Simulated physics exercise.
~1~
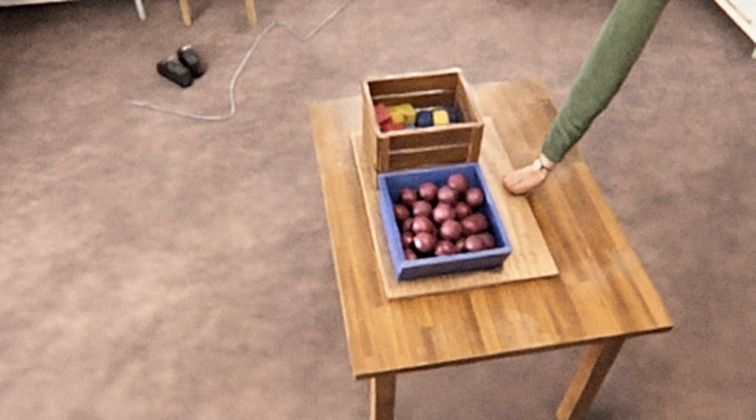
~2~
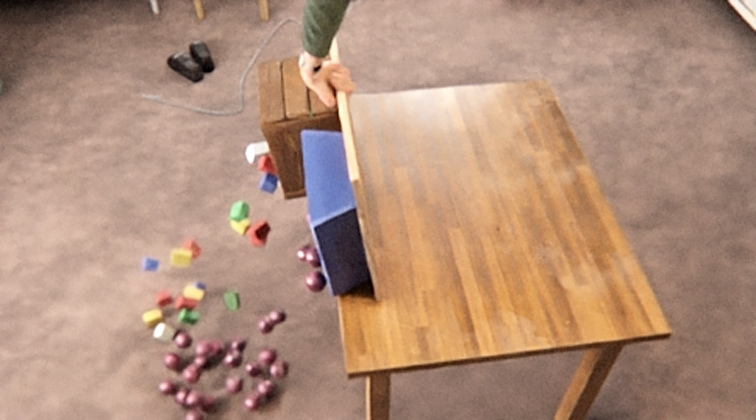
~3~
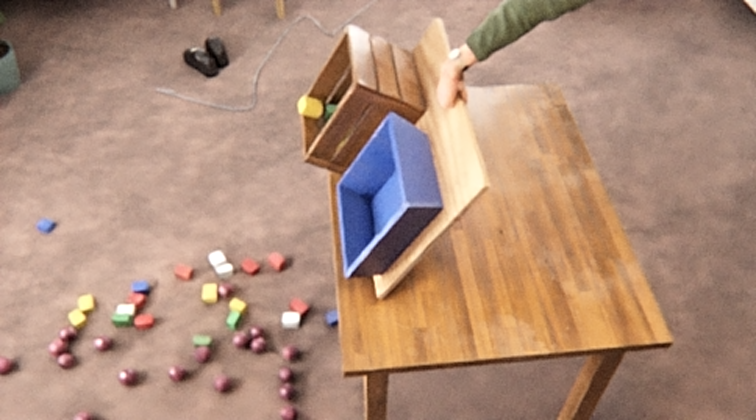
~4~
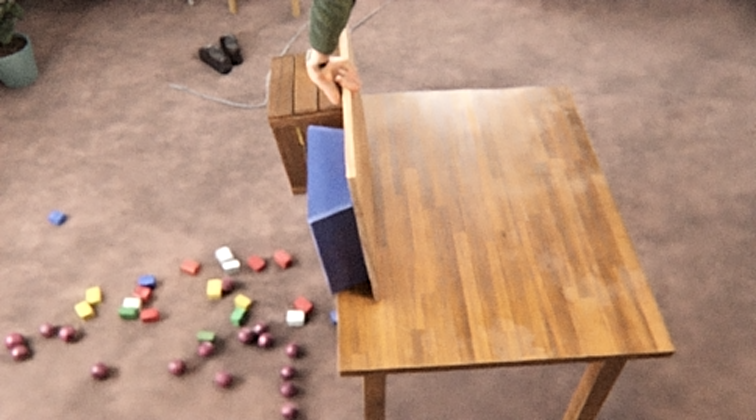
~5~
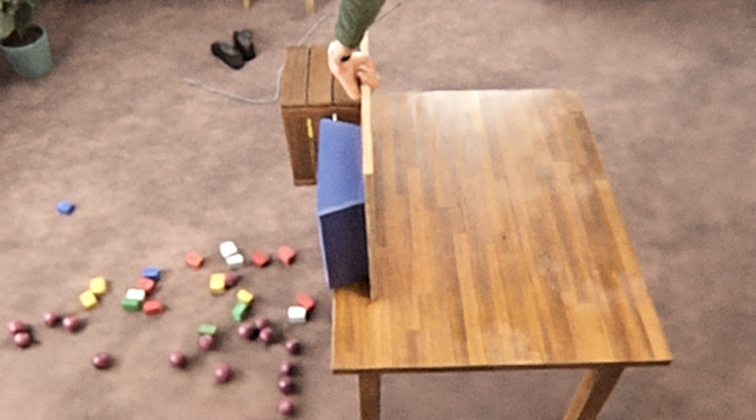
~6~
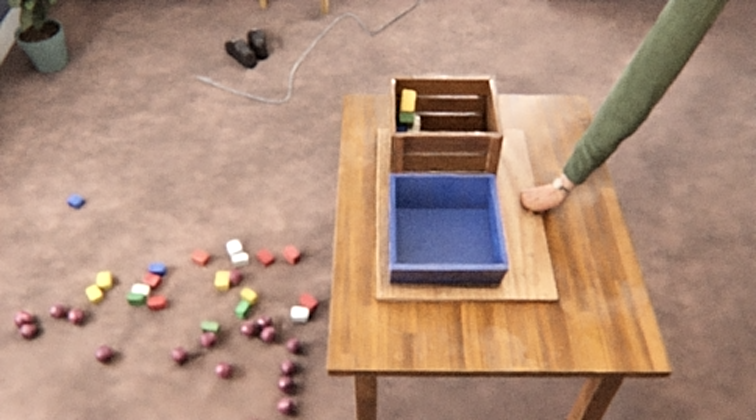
A hand tipping a board with two baskets leftward twice, spilling red onions and most toy bricks, then lowering it flat.
